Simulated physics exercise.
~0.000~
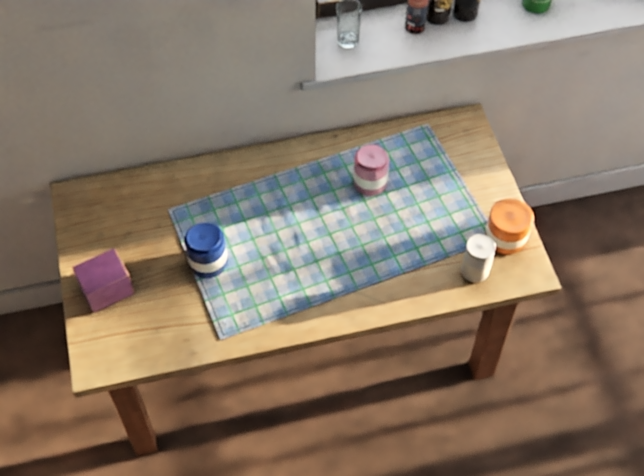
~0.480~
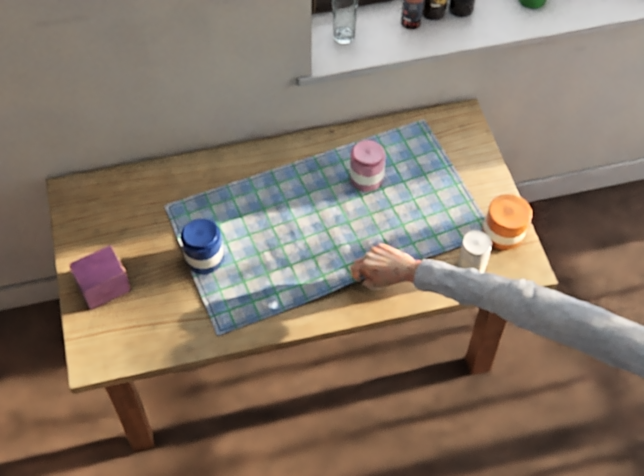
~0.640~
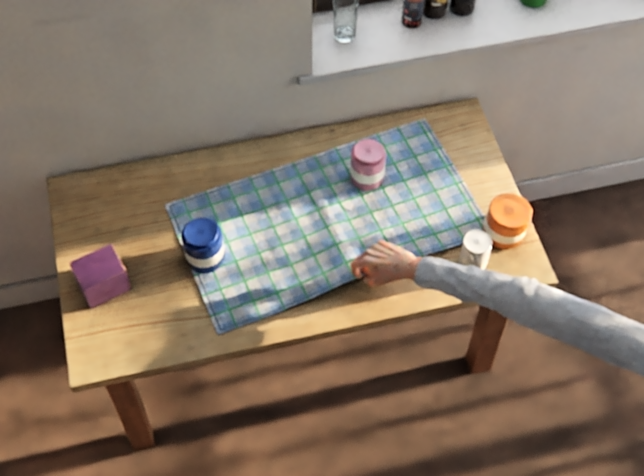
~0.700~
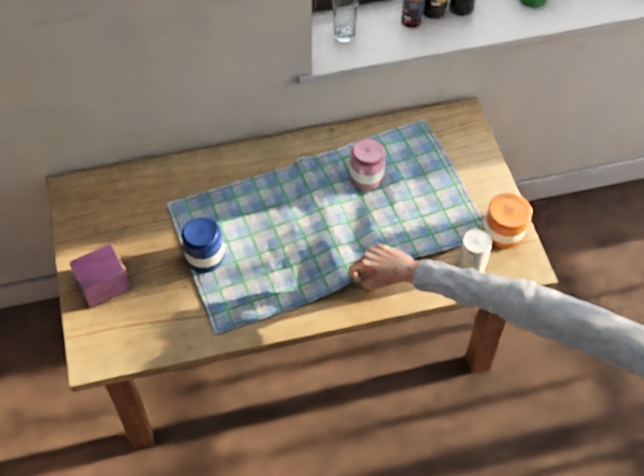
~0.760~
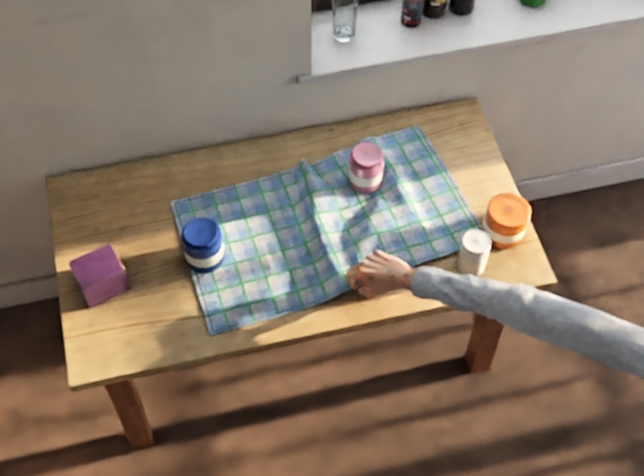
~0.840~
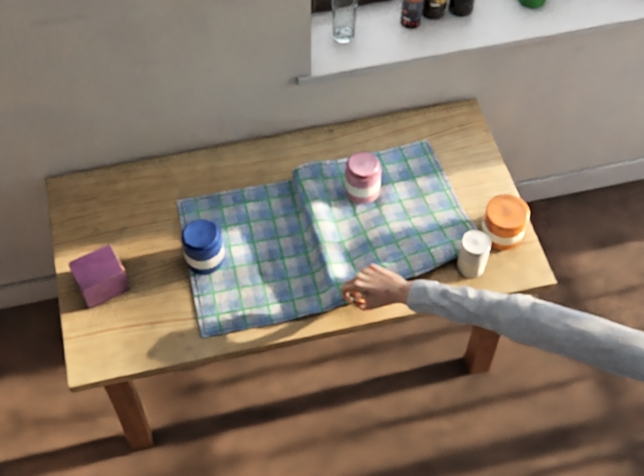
In a sunlit room with a brown floor, a wooden table against a pale wall is seen from above at a slant. A blue jar and a pink jar sit on a checked blue-green cloth, with a purple block to the left and orange and white containers to the right. A grey-sleeved arm reaches in from the right, grips the cloth's front edge and drags it slightly, wrinkling it and shifting the pink jar a little.
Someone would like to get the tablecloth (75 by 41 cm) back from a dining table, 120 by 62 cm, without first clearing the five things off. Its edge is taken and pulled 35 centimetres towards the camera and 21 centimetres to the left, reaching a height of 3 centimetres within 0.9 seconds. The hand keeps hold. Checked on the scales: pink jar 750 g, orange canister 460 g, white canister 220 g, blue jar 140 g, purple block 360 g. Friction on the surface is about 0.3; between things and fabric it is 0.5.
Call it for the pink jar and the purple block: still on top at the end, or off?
Call: Pink jar: Still on top, purple block: Still on top.
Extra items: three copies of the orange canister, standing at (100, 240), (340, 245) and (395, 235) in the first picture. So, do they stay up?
Log, listed order - kept / lost / lost.
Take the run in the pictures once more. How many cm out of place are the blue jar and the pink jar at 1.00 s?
Estimate: Blue jar near 2 cm, pink jar near 15 cm.
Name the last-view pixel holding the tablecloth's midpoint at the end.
Centre in the last view: Approx. (289, 346).
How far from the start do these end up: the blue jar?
For the blue jar, I get 20 cm from where it started.
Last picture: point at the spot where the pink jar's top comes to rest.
End position in the last picture: Approx. (334, 282).
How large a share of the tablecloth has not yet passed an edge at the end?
I'd say close to 50 per cent of it.
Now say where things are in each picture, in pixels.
In the first picture, shows, pink jar (372, 156); purple block (100, 271); tablecloth corners (221, 340) (168, 210) (428, 124).
In the second picture, shows, tablecloth corners (218, 335) (165, 206); grip (361, 280).
In the third picture, shows, tablecloth corners (218, 335) (165, 205); grip (361, 276).
In the fourth picture, shows, tablecloth corners (216, 335) (167, 204); grip (360, 280).
In the fifth picture, shows, pink jar (367, 153); tablecloth corners (211, 336) (171, 202); grip (357, 287).
In the sixth picture, shows, pink jar (363, 163); purple block (96, 267); tablecloth corners (202, 338) (177, 201) (427, 140); grip (352, 300).
At 1.0 s, 95 % of the tablecloth is still over the top; pink jar 15 cm off its start, blue jar 3 cm off its start.
At 1.2 s, 75 % of the tablecloth is still over the top; pink jar 26 cm off its start, blue jar 9 cm off its start.
At 1.3 s, 55 % of the tablecloth is still over the top; pink jar 35 cm off its start at (337, 265), blue jar 15 cm off its start at (230, 277).
At 1.5 s, 50 % of the tablecloth is still over the top; pink jar 40 cm off its start, blue jar 18 cm off its start.
At 3.1 s, 50 % of the tablecloth is still over the top; pink jar 40 cm off its start at (334, 282), purple block 0 cm off its start at (96, 267), blue jar 19 cm off its start at (227, 293).
